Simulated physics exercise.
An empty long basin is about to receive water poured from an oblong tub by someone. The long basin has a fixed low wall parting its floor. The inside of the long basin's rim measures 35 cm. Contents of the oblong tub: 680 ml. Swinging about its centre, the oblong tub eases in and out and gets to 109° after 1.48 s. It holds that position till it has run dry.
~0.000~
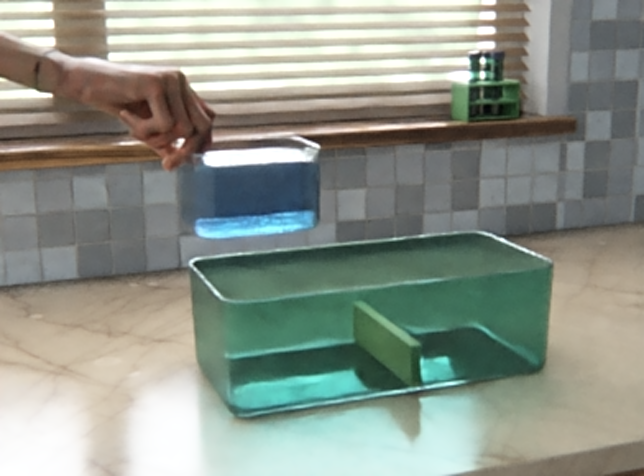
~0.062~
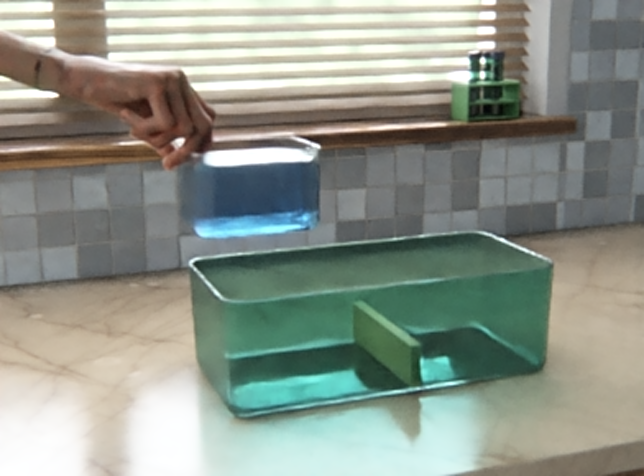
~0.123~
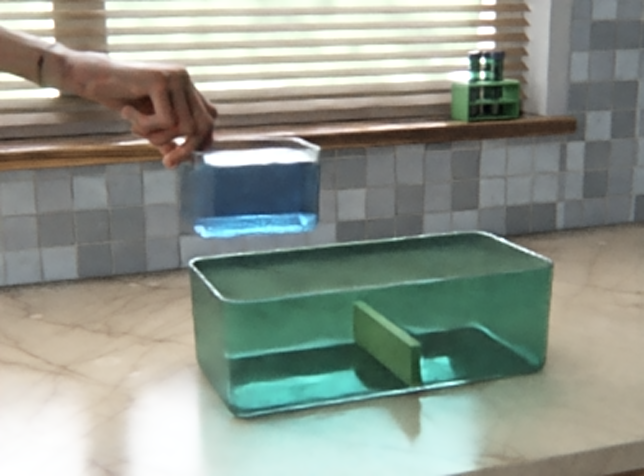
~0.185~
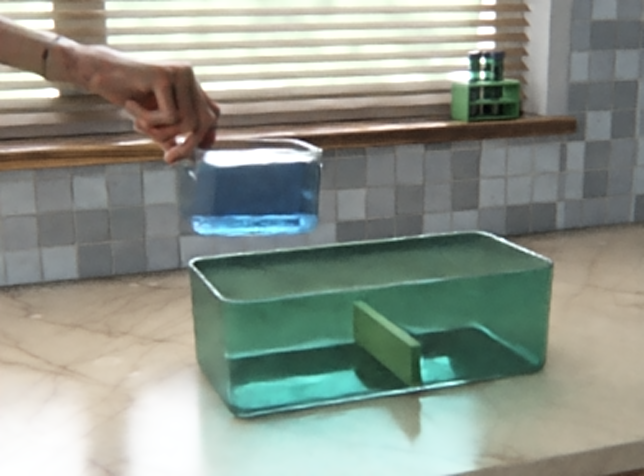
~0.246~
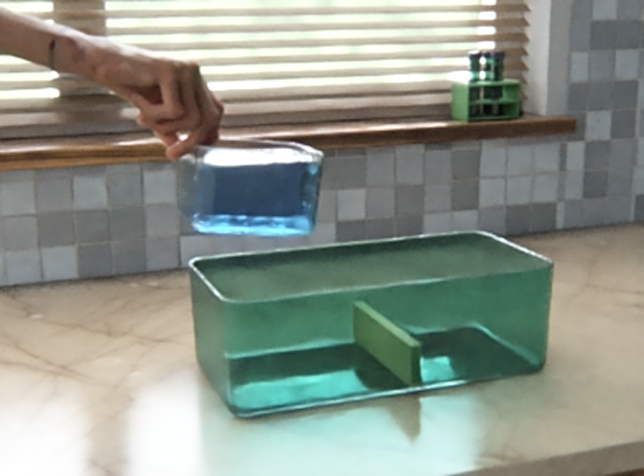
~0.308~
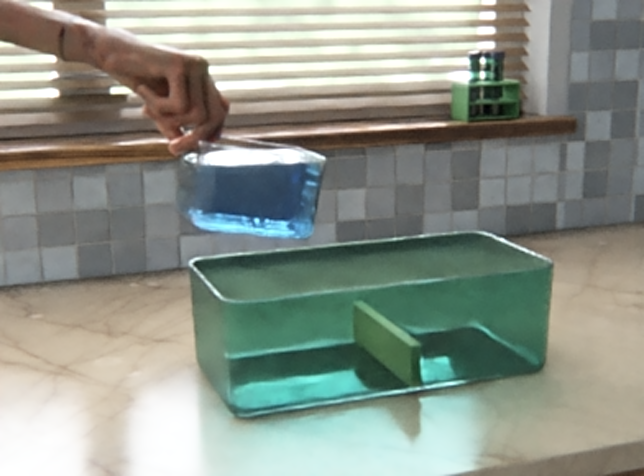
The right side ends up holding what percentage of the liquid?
About 28 in every hundred parts.
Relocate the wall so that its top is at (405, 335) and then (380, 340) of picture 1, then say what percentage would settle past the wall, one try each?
In order, 5 and 50 per cent.
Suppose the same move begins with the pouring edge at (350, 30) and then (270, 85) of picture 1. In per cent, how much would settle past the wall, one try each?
Respectively 85 and 5 %.
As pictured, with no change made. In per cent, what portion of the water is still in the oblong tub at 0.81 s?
Roughly 56 per cent.
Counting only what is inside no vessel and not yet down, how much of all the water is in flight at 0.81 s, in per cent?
I'd say close to 22 per cent.
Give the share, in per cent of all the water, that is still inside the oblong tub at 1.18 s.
Near 12 percent, more or less.
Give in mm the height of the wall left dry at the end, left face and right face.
About 28 mm left, about 38 mm right.
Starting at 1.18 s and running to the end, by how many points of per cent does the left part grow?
About 16 per cent.
After 0.81 s the tilt is 63° and 56 per cent is still to pour, 16 is left of the wall and 6 right of it.
After 1.18 s the tilt is 98° and 12 per cent is still to pour, 57 is left of the wall and 27 right of it.
After 1.56 s the tilt is 109° and 0 per cent is still to pour, 72 is left of the wall and 28 right of it.
After 1.98 s the tilt is 109° and 0 per cent is still to pour, 72 is left of the wall and 28 right of it.
In the end 72 per cent lies left of the wall, 28 right of it and 0 outside.
